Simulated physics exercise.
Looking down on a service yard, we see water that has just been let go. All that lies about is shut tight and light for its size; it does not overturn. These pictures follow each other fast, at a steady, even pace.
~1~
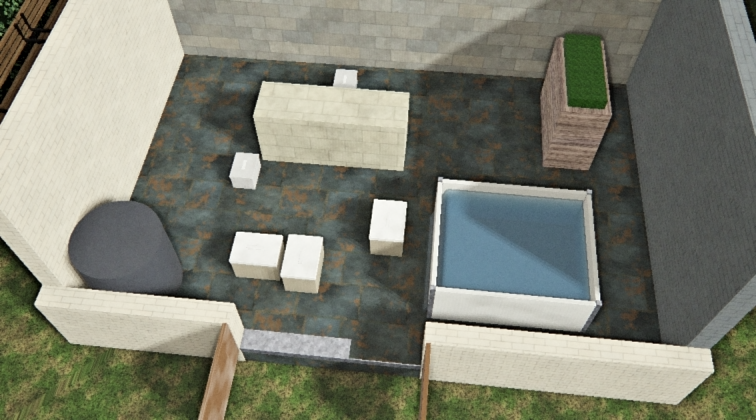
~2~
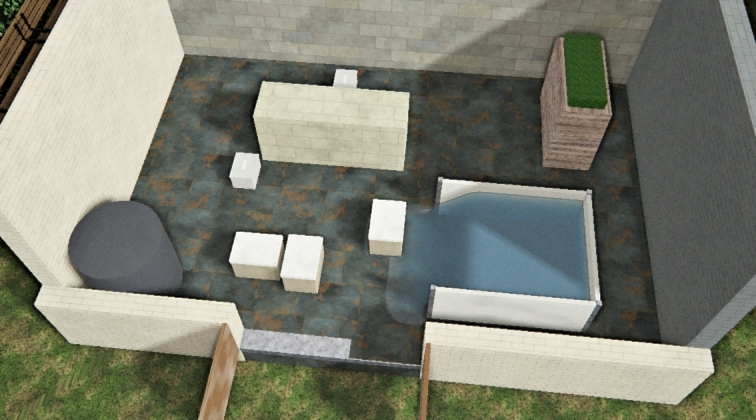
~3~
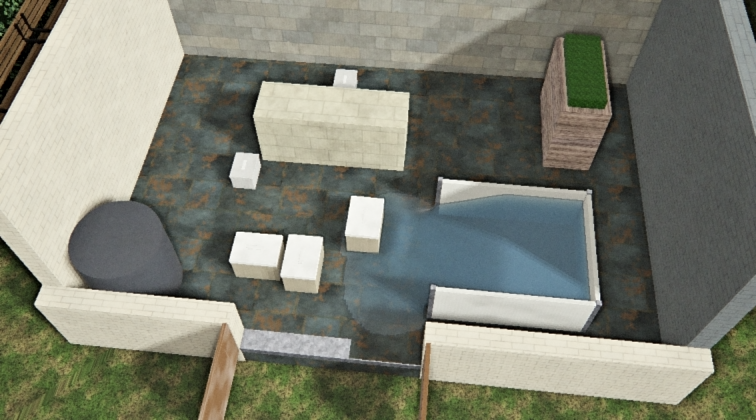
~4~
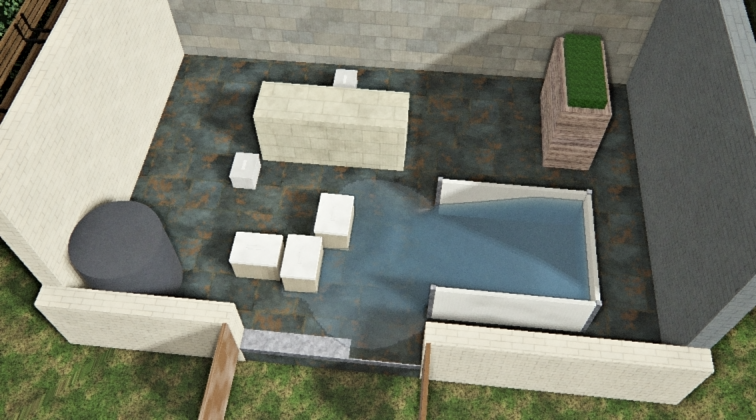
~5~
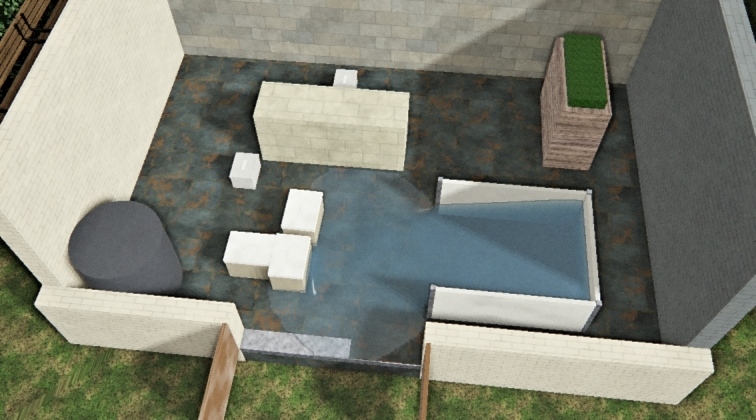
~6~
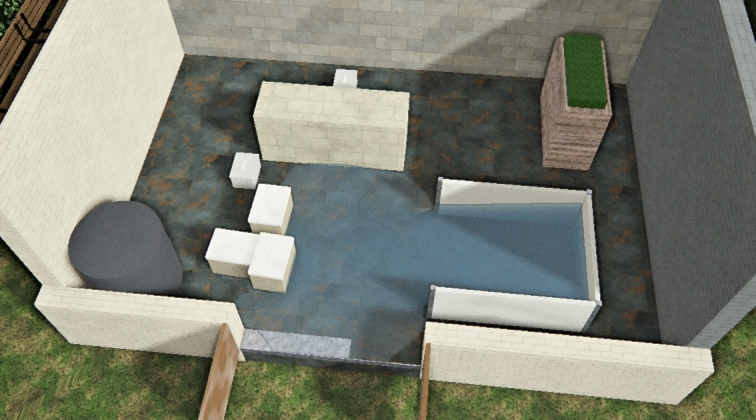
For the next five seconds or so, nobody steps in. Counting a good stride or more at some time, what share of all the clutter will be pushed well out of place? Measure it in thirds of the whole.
Portion: No less than two thirds.
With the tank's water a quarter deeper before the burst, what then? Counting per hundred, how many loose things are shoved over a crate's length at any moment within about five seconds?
100 per cent.
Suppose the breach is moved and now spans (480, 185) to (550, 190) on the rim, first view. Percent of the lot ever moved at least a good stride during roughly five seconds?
I make it 20 per cent.
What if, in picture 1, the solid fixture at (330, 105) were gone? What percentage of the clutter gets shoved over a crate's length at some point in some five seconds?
Share estimate: Around 100 %.
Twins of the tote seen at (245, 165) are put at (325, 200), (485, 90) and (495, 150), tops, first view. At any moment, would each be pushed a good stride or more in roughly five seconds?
Copy one: Slides well clear; copy two: Barely shifts; copy three: Barely shifts.
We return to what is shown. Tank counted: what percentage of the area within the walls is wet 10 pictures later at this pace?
Roughly 45 in a hundred.
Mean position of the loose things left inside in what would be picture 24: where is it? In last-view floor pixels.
Roughly at (242, 117) in the last view.
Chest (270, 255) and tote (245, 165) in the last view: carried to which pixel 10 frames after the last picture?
I'd say around (209, 239) for the first and around (160, 137) for the second.
A moment on, 3 of 5 are well off their spots; 0 afloat.
Next, 4 of 5 are well off their spots; 4 afloat.
Later, 4 of 5 are well off their spots; 3 afloat.
In the end, 4 of 5 are well off their spots, and 4 have been at some point; 3 afloat.
